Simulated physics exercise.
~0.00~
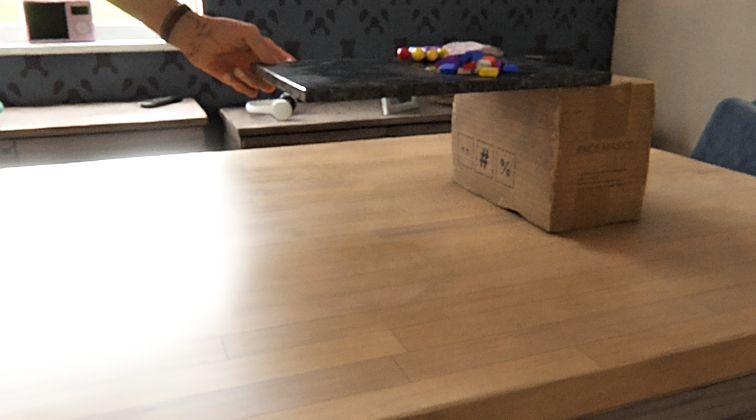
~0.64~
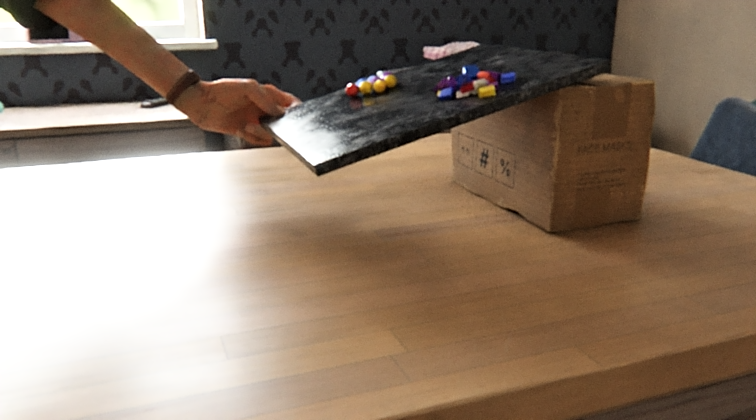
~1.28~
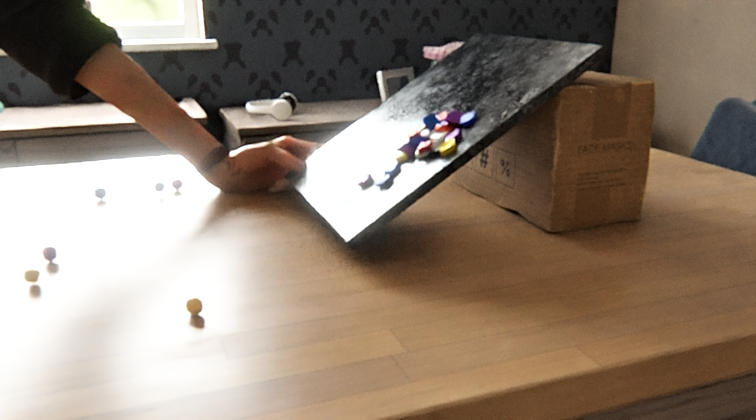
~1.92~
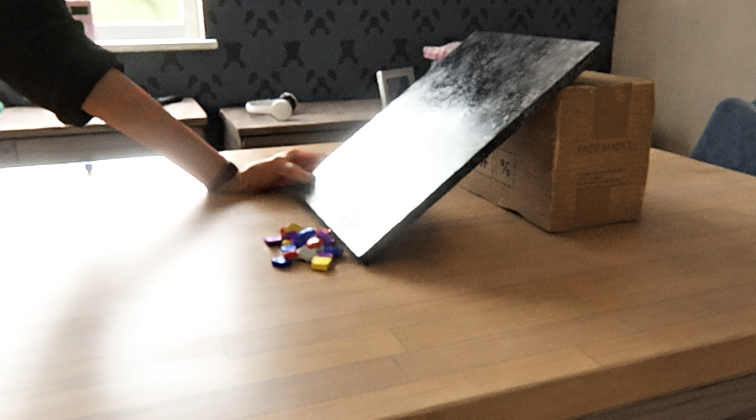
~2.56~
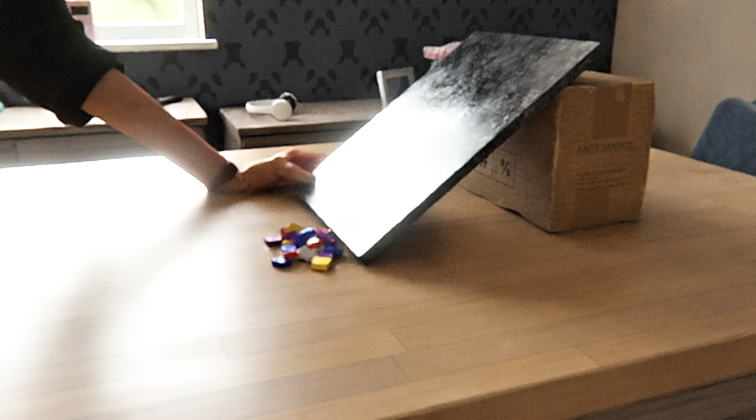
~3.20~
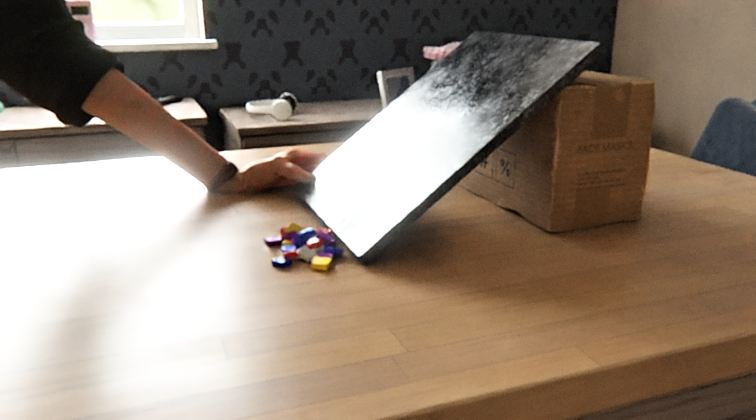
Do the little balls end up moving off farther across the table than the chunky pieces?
Yes, the balls travel farther, scattering away across the table and out of sight. The chunky pieces stop in a heap at the foot of the board.
